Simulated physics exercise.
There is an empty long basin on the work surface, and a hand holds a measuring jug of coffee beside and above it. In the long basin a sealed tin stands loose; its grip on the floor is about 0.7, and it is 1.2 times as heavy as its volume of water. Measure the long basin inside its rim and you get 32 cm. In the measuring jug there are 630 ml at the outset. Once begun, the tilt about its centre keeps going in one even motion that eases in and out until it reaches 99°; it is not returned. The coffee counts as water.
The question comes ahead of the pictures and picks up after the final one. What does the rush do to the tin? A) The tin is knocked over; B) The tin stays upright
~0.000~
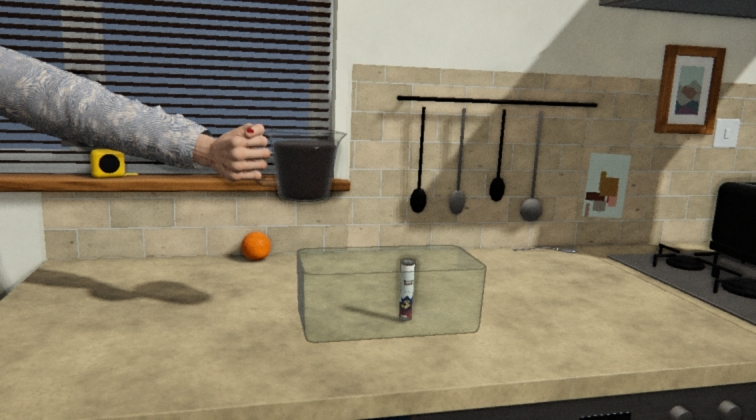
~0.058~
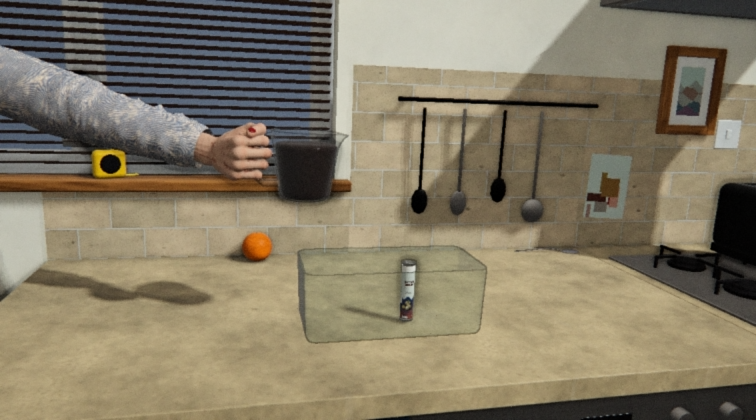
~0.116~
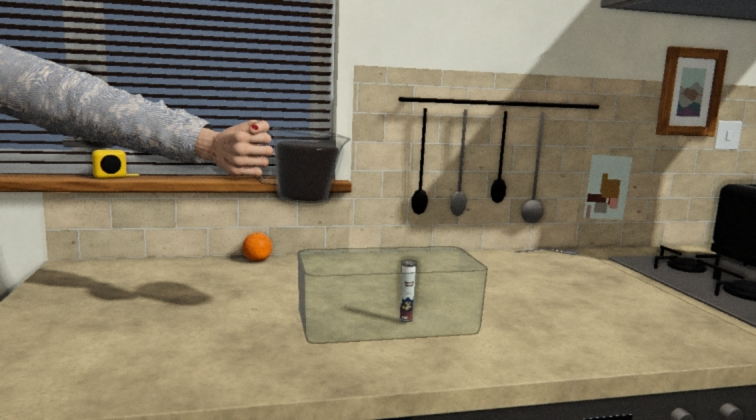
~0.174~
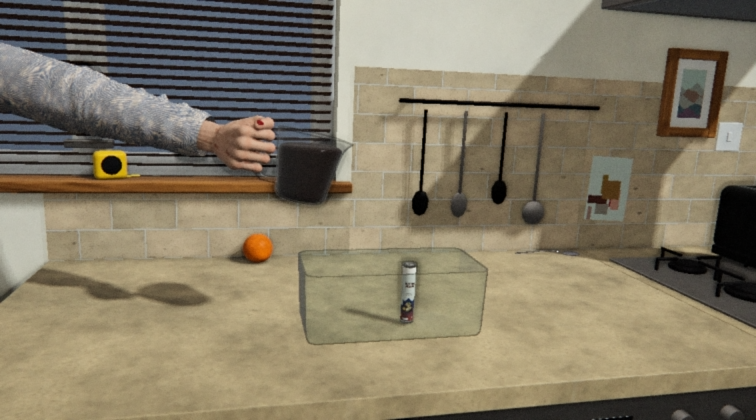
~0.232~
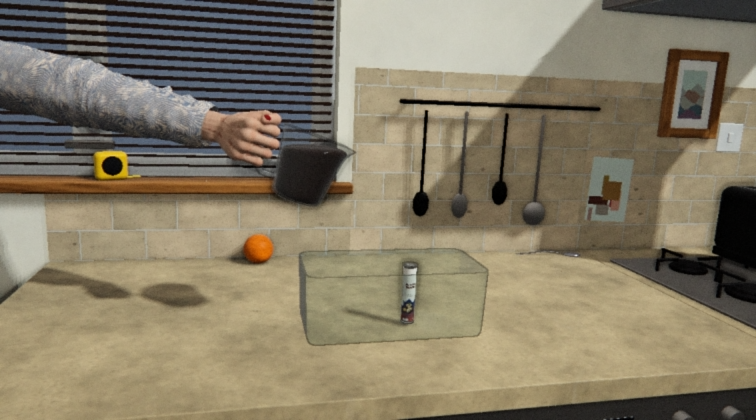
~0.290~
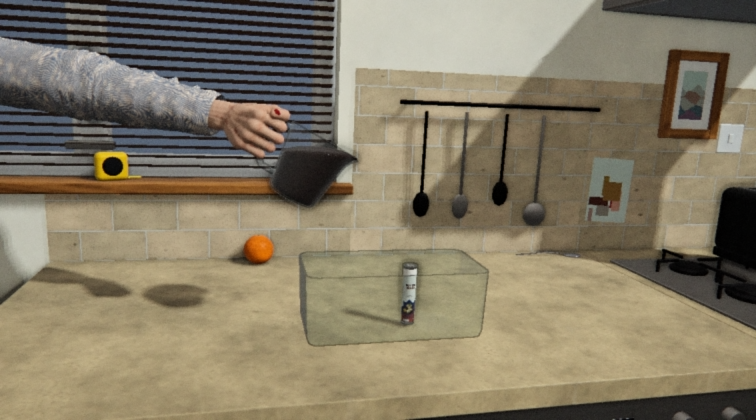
B, the tin stays upright.
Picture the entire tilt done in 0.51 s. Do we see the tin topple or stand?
Then the tin tumbles.
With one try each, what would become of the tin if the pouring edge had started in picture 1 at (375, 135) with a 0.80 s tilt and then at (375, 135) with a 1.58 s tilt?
Trial 1 - tin tips; trial 2 - tin tips.
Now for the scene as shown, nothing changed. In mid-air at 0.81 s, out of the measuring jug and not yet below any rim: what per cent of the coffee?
20 in a hundred, give or take.
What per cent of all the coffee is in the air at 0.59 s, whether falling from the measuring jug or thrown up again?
Near 30 per cent at that time.
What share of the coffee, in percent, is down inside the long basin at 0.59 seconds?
Roughly 12 percent of it.
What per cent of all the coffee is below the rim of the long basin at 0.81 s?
Close to 68 in a hundred.
By 0.59 s the tilt is 84° and 57 per cent is still to pour; the tin stands where it began.
By 0.81 s the tilt is 99° and 13 per cent is still to pour; the tin leans 4°.
By 1.05 s the tilt is 99° and 1 per cent is still to pour; the tin stands where it began.
By 1.30 s the tilt is 99° and 0 per cent is still to pour; the tin stands 1 cm from where it began.
At rest the tin stands 1 cm from where it began.
